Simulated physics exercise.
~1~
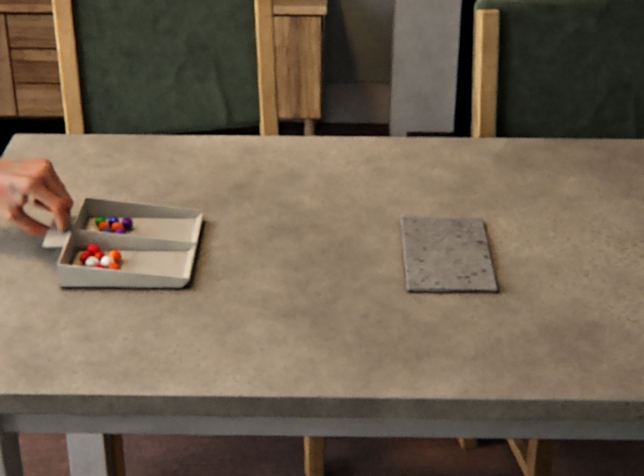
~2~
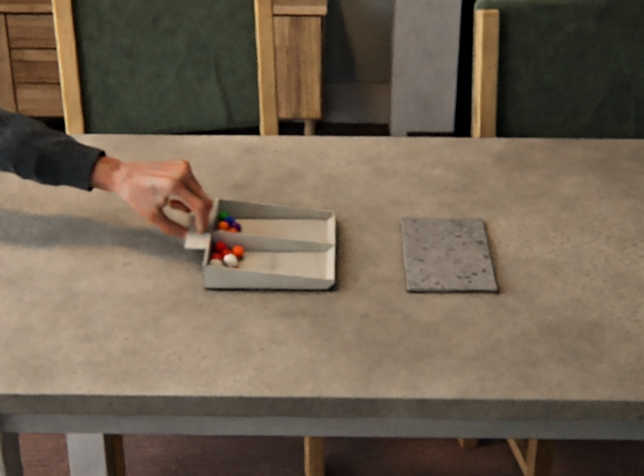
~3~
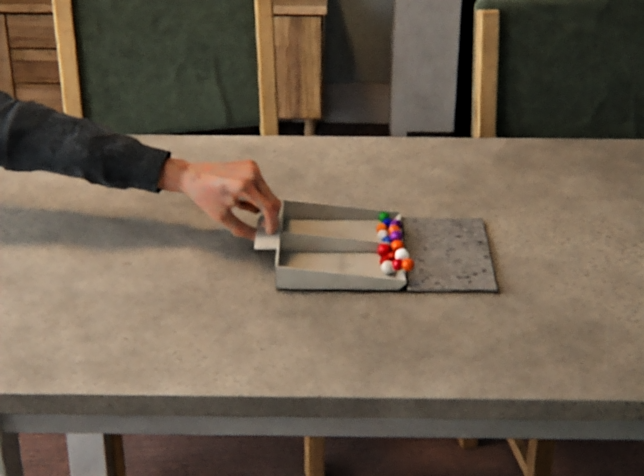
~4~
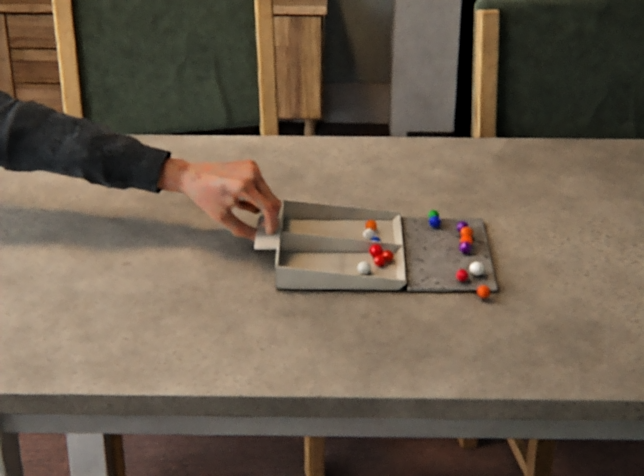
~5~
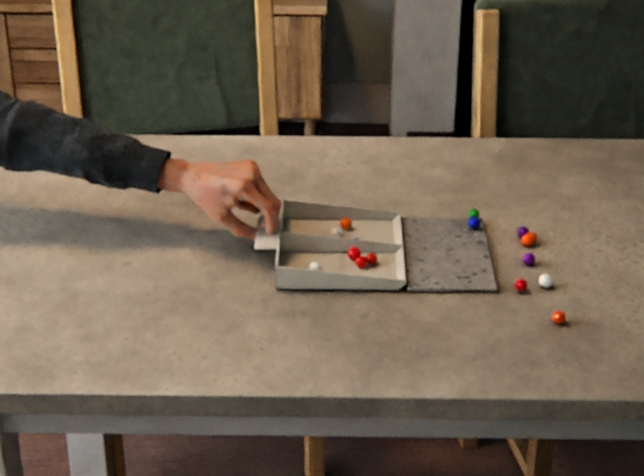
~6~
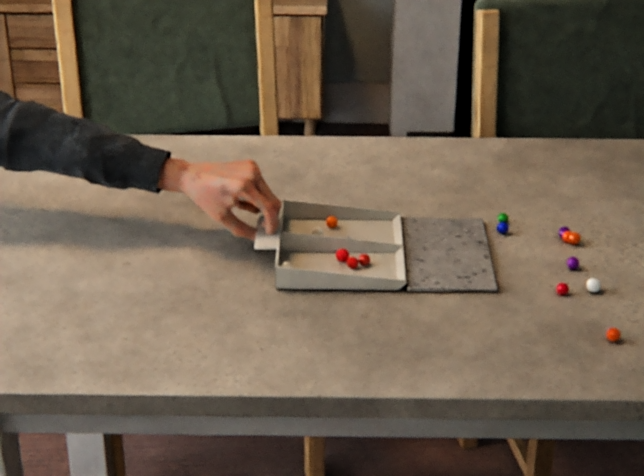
We see a hand push a divided tray of small colourful balls rightward across a table until it stops against a flat grey slab. The balls roll to the front rim, and some from each compartment spill over the slab onto the table, while others stay in the tray.
